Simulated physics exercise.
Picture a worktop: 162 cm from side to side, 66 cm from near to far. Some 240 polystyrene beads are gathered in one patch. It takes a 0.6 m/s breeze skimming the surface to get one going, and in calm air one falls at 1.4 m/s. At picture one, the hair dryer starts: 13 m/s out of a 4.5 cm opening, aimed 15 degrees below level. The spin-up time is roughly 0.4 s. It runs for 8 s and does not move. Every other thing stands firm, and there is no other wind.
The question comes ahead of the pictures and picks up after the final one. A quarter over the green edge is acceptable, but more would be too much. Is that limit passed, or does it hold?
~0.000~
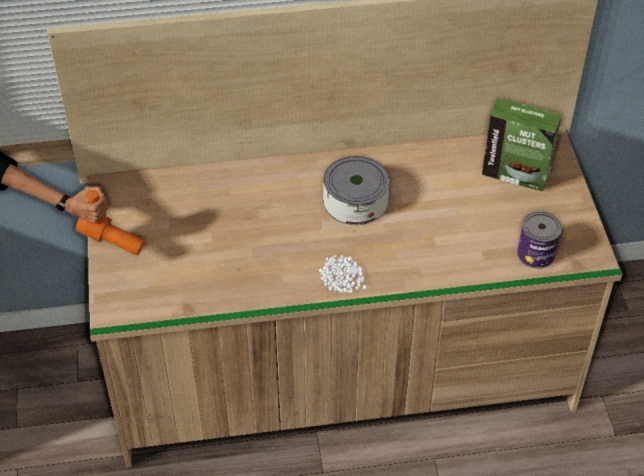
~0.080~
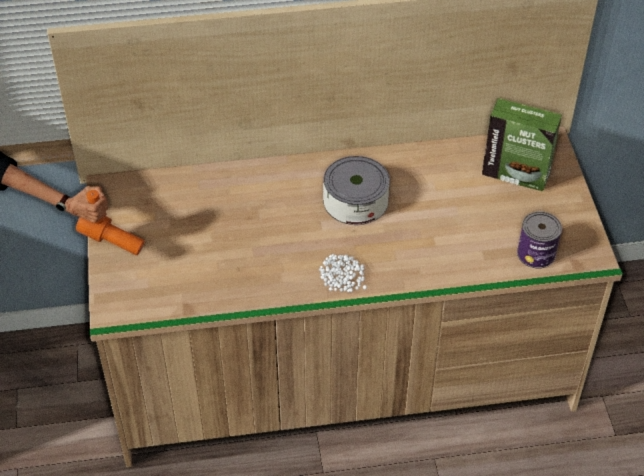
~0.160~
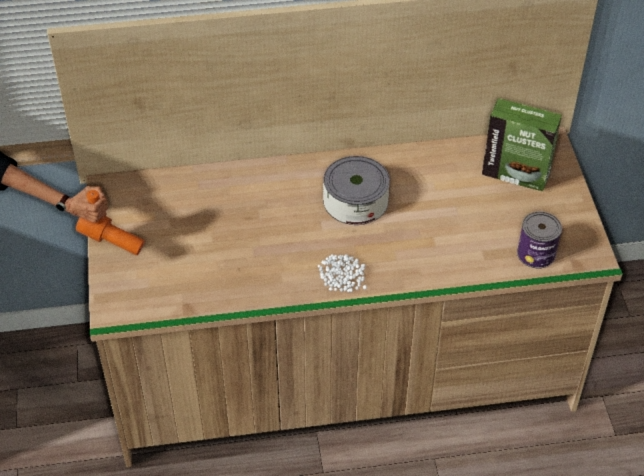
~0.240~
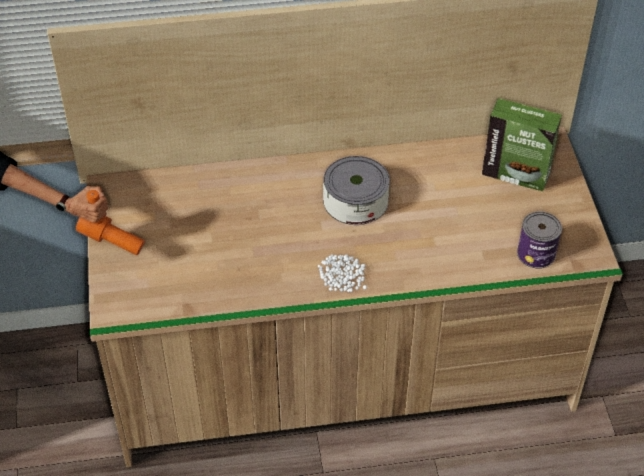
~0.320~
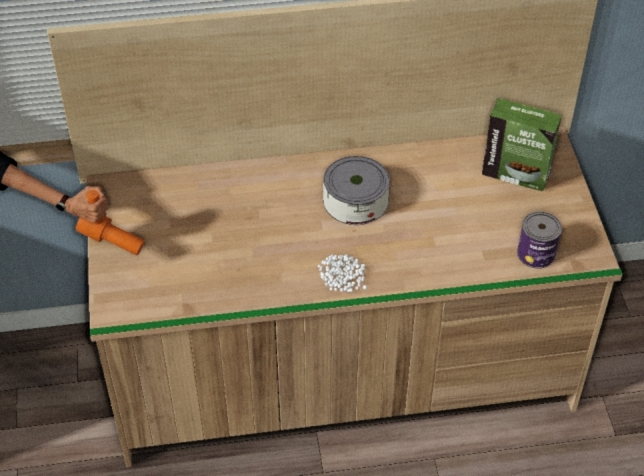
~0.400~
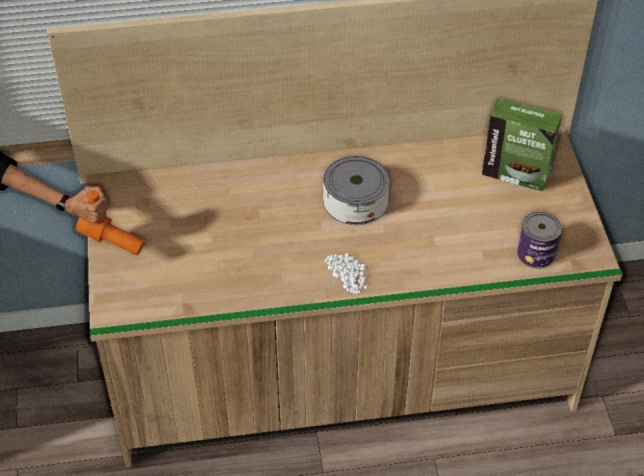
In the end the limit is passed.
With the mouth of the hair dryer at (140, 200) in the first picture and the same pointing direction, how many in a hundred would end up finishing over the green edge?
Near 100 per cent.
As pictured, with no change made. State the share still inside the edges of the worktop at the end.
My guess is near 15 per cent.
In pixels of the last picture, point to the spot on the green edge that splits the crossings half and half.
Somewhere about (518, 287).
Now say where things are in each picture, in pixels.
In the first frame, the middle of the polystyrene beads is near (342, 272), none has stirred yet and the mouth of the hair dryer is at (141, 248).
In the second frame, the middle of the polystyrene beads is near (342, 272), none has stirred yet and the green edge is centred on (362, 305).
In the third frame, the middle of the polystyrene beads is near (342, 272), none has stirred yet, the top of a large tin is at (357, 179) and the top of a tin is at (542, 226).
In the fourth frame, the middle of the polystyrene beads is near (342, 272) and none has stirred yet.
In the fifth frame, the middle of the polystyrene beads is near (342, 272) and none has stirred yet.
In the sixth frame, the middle of the polystyrene beads is near (345, 270), the farthest in sight from the hair dryer is at (366, 288) and about 35 % have left their places.
After 1.6 s, 58 % are on the move or not yet settled, 45 % are over the green edge; the middle of those still in play is near (523, 245).
After 2.6 s, 35 % are on the move or not yet settled, 53 % are over the green edge; the middle of those still in play is near (564, 264).
After 4.4 s, 16 % are on the move or not yet settled, 55 % are over the green edge; the middle of those still in play is near (564, 264).
After 8.0 s, at the end, 55 % are over the green edge.
